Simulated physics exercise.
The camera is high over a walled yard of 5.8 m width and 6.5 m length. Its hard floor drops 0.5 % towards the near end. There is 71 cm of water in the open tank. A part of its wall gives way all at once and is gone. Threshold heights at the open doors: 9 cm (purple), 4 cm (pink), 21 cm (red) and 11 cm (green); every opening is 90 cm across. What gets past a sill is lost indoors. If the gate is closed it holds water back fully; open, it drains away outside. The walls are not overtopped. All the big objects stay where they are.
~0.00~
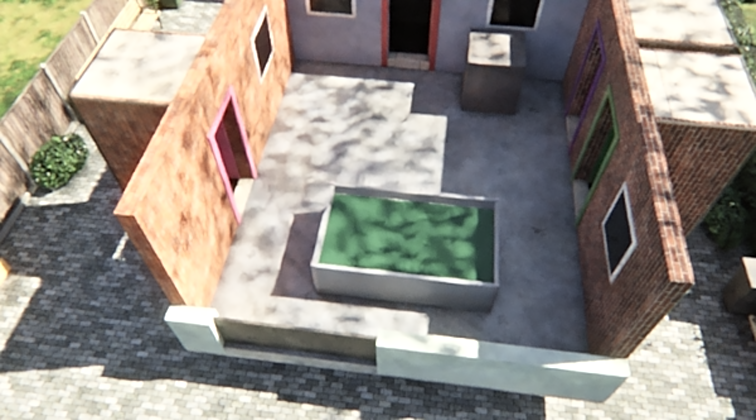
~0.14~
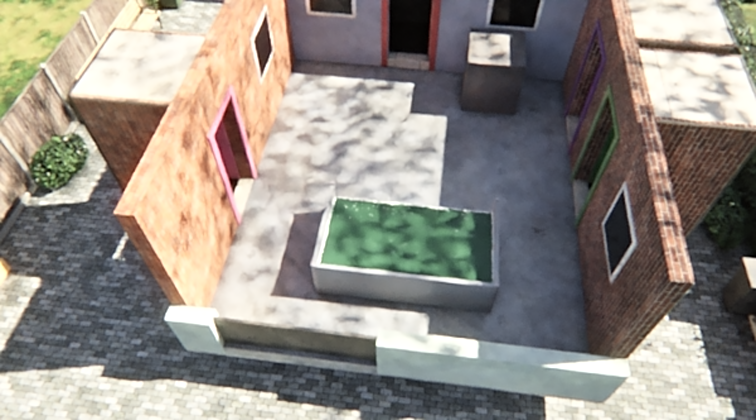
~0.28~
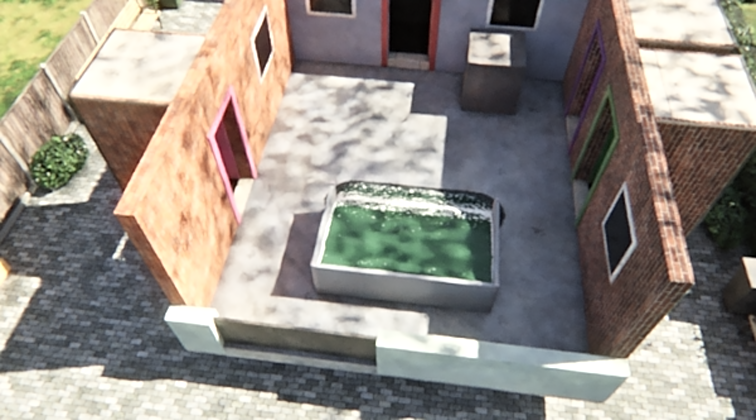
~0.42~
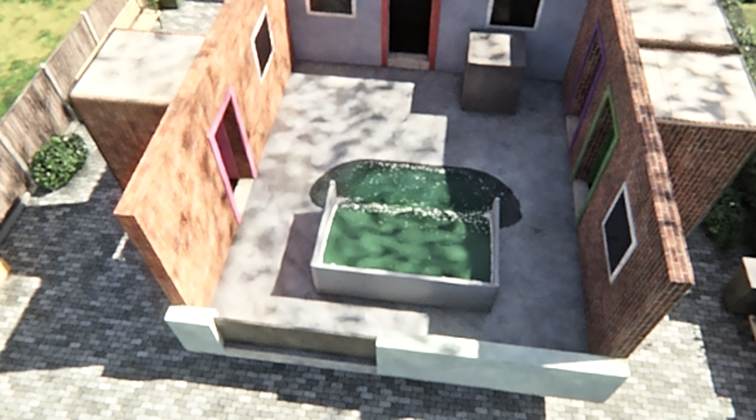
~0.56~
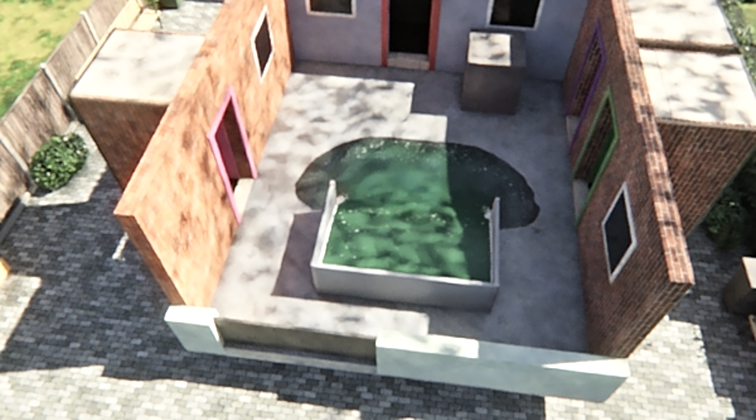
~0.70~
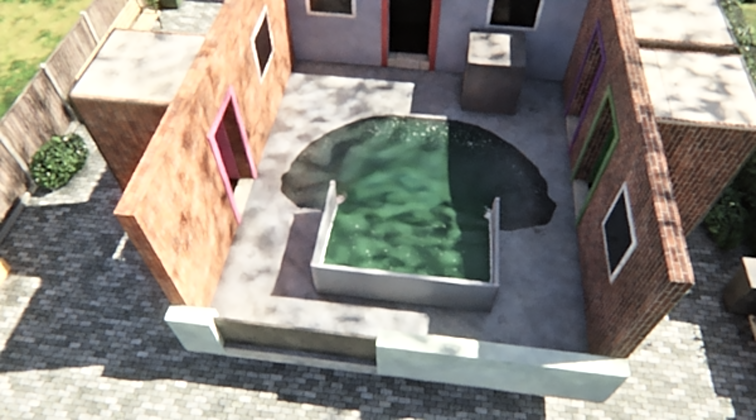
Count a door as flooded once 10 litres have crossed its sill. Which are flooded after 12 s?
Within that time: At the purple door it exceeds the limit; at the pink door it exceeds the limit; at the red door it goes over the limit; at the green door it keeps below the limit.
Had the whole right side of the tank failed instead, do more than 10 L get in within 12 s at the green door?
Then: Green over.
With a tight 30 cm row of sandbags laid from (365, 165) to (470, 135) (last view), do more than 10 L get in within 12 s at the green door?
Then: Green over.
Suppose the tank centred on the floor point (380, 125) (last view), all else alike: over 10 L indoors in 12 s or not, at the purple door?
Then: Purple under.
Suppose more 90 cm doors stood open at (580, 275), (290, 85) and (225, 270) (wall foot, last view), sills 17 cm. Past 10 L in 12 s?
In turn: Not over, past it, below.
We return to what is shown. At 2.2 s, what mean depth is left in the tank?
About 16 cm.
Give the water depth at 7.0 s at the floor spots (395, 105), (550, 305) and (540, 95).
About 7, 4 and 6 cm.
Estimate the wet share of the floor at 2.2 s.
Near 60 per cent is wet.
After 1.4 s water covers 55 % of the floor and is deepest (34 cm) near (467, 112); purple door 5 cm at the sill, 0 L in, pink door not reached, red door 34 cm at the sill, 3 L in, green door 4 cm at the sill, 0 L in.
After 2.2 s water covers 60 % of the floor and is deepest (40 cm) near (295, 63); purple door 18 cm at the sill, 6 L in, pink door 1 cm at the sill, 0 L in, red door 35 cm at the sill, 50 L in, green door 3 cm at the sill, 0 L in.
After 3.5 s water covers 60 % of the floor and is deepest (28 cm) near (295, 63); purple door 20 cm at the sill, 73 L in, pink door 1 cm at the sill, 0 L in, red door 20 cm at the sill, 90 L in, green door 4 cm at the sill, 0 L in.
After 7.0 s water covers 95 % of the floor and is deepest (20 cm) near (226, 332); purple door 7 cm at the sill, 118 L in, pink door 6 cm at the sill, 10 L in, red door 8 cm at the sill, 92 L in, green door 8 cm at the sill, 0 L in.
After 12.0 s water covers 95 % of the floor and is deepest (15 cm) near (491, 365); purple door 4 cm at the sill, 118 L in, pink door 10 cm at the sill, 27 L in, red door 3 cm at the sill, 92 L in, green door 8 cm at the sill, 0 L in.
